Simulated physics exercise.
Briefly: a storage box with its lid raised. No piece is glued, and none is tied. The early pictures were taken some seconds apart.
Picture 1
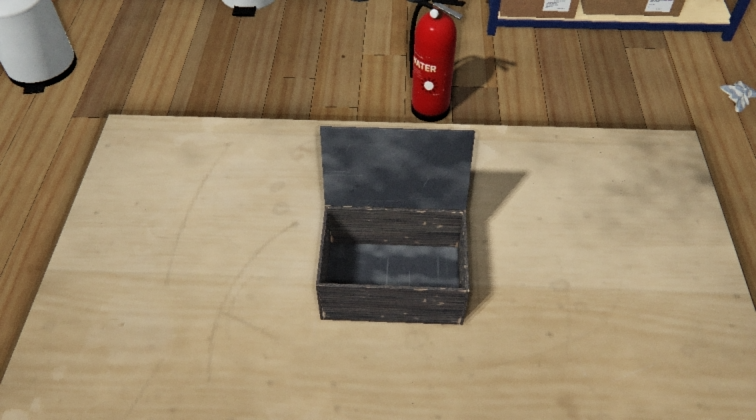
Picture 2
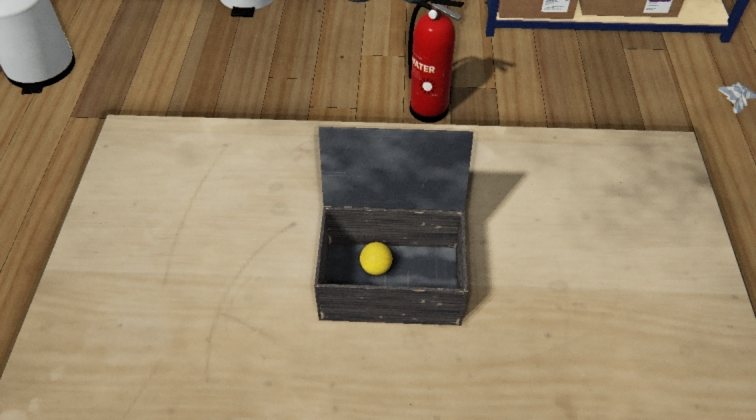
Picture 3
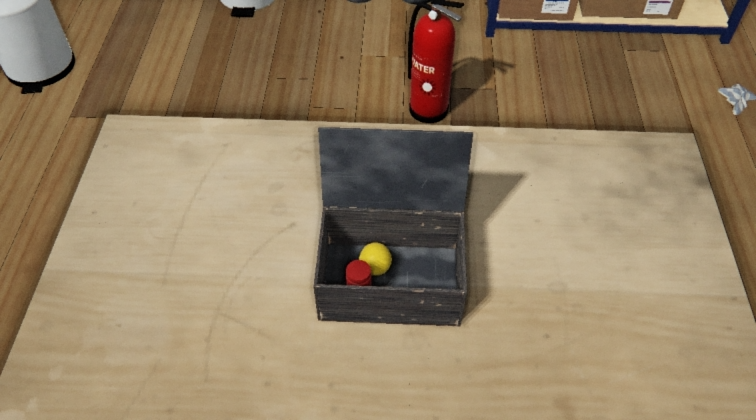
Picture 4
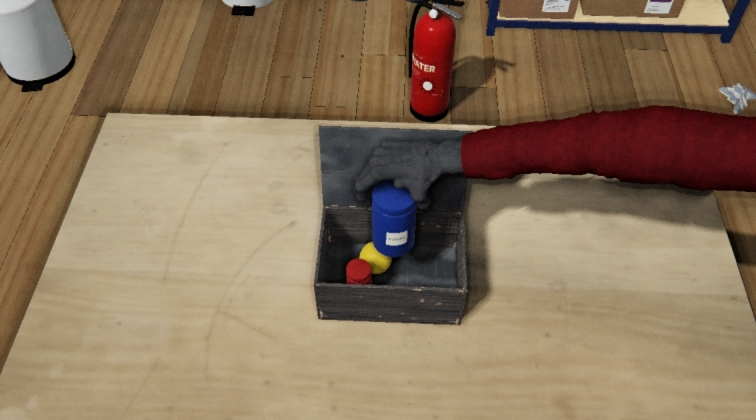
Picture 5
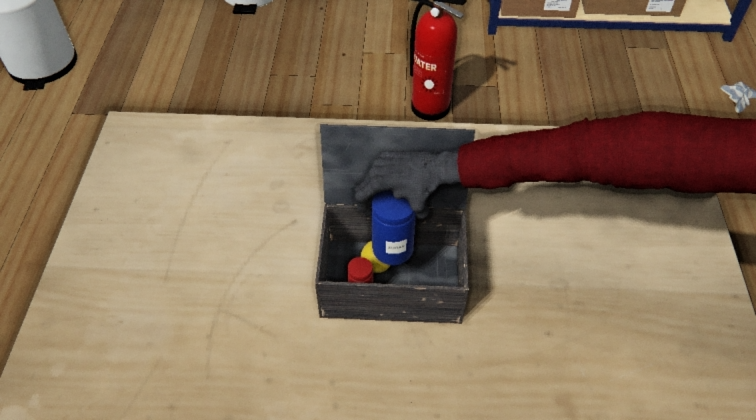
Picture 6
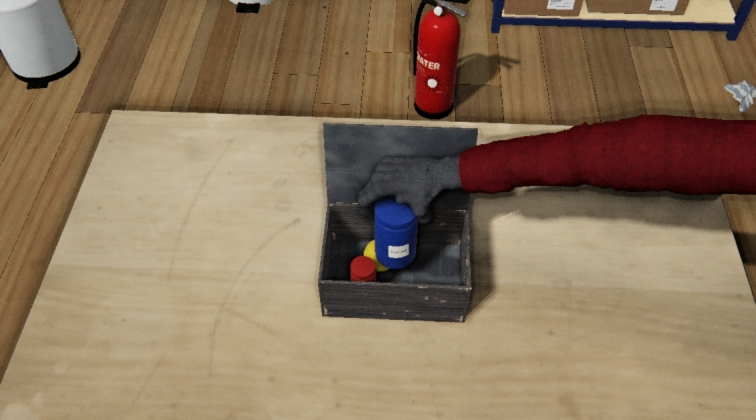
On a wooden table, an open box holding a yellow ball, then also a red container, before a gloved hand lowers a blue jar inside.
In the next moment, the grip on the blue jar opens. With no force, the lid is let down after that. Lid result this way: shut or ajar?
Shut.
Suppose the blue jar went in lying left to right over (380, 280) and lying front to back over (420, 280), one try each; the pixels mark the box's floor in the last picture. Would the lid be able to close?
First, it stays ajar; second, it sits on the rim.
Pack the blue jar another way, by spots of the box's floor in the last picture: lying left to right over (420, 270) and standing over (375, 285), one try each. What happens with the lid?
The lid goes all the way down the first time and goes all the way down the second time.
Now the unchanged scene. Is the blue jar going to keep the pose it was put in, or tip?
By the end it has leaned over.
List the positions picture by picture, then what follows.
The last thing is not in view yet, in the first frame.
The last thing is not in view yet, in the second frame.
The last thing is not in view yet; red shaker (359, 284), in the third frame.
Coming down; blue jar (394, 218); red shaker (359, 283), in the fourth frame.
Coming down; blue jar (393, 226); red shaker (361, 281), in the fifth frame.
Put in, still held; blue jar (396, 231); red shaker (363, 280), in the sixth frame.
Then, 0.40 s later than the last frame, blue jar on its side near (412, 268); yellow lemon moved about its own width.
Then, 1.50 s later than the last frame, lid 65° above the rim; blue jar on its side near (412, 268); yellow lemon moved about its own width.
Then, 1.90 s later than the last frame, lid 21° above the rim; blue jar on its side near (412, 268); yellow lemon moved about its own width.
When it is over, lid shut; lying over in the box, blue jar; moved from the start, yellow lemon; red shaker as before. End places, in pixels of the last picture, blue jar near (412, 269).
